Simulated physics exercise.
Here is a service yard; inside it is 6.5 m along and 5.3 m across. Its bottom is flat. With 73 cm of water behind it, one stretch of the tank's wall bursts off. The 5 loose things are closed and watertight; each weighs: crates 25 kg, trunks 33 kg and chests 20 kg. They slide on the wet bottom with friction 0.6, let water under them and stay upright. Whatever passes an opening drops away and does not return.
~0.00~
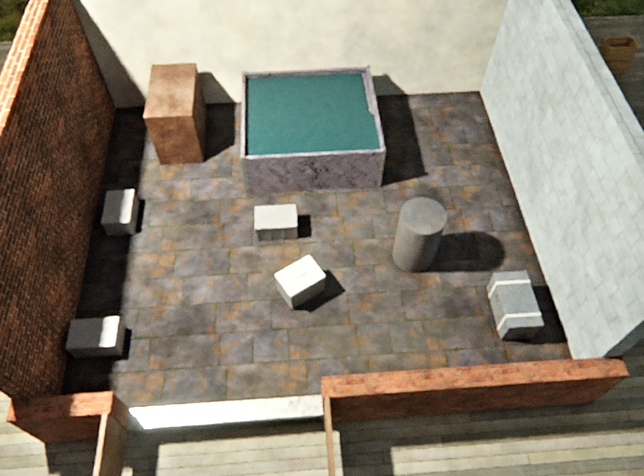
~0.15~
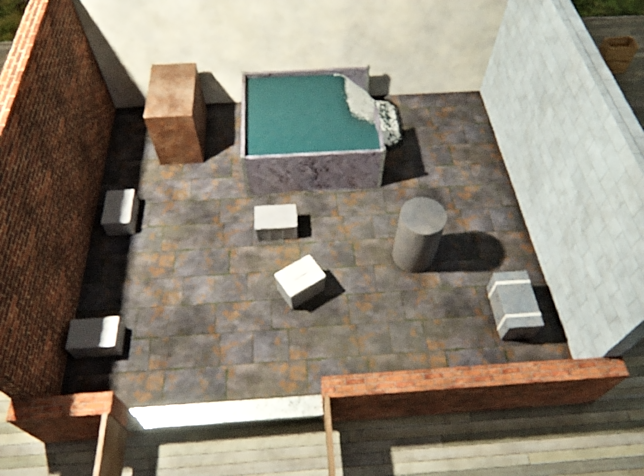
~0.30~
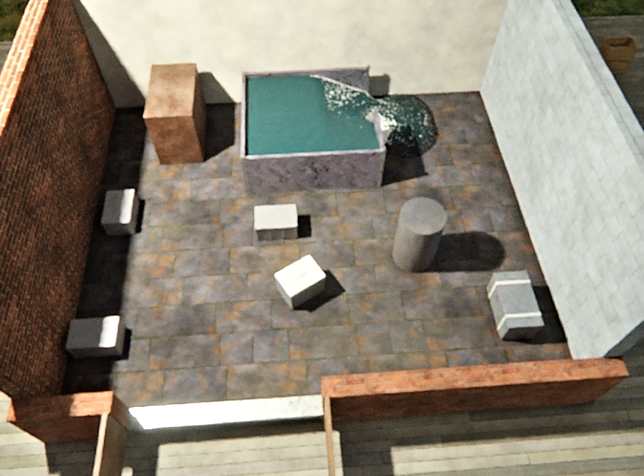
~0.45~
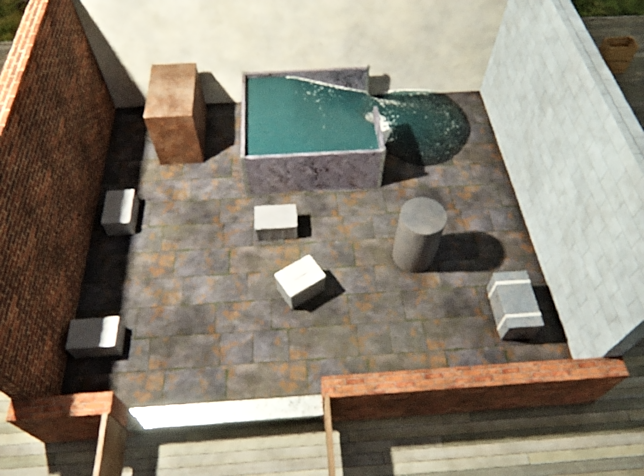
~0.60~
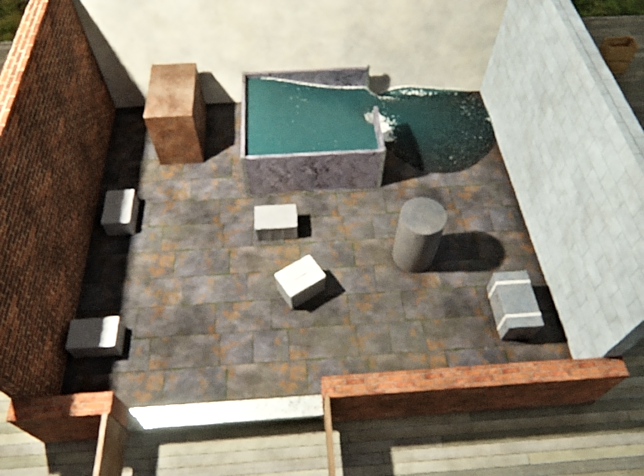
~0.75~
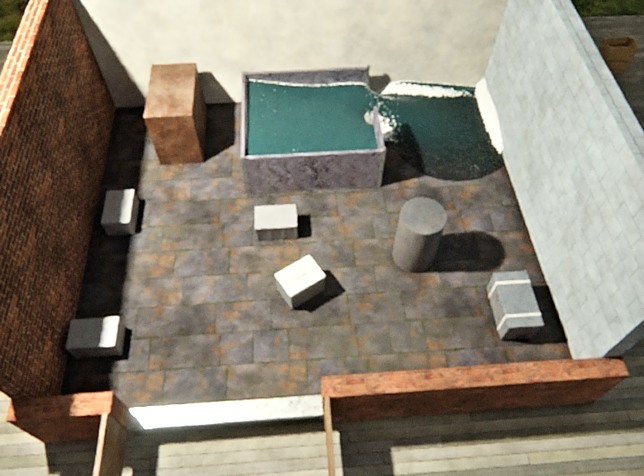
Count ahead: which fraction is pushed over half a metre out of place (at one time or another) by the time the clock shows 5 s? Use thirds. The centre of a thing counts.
It is less than a third.
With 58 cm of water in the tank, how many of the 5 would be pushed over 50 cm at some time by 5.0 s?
Then 1.
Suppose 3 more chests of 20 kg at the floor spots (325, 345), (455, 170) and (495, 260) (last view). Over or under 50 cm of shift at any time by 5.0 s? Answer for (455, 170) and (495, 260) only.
In turn: More, over.
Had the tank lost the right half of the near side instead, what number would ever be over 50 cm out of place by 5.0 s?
Then 2.
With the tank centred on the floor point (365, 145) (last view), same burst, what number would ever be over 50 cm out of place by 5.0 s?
Then 1.
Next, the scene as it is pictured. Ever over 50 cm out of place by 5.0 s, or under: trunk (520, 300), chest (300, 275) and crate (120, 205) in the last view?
In turn: Over, under, short of it.
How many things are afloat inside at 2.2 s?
0 of them.
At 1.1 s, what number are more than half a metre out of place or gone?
By then 0.
After 1.1 s 0 of 5 are over 50 cm from their spots; 0 afloat.
After 2.2 s 0 of 5 are over 50 cm from their spots; 0 afloat.
After 3.5 s 1 of 5 are over 50 cm from their spots; 1 afloat.
After 5.0 s 1 of 5 are over 50 cm from their spots, and 1 have been at some point; 0 afloat.
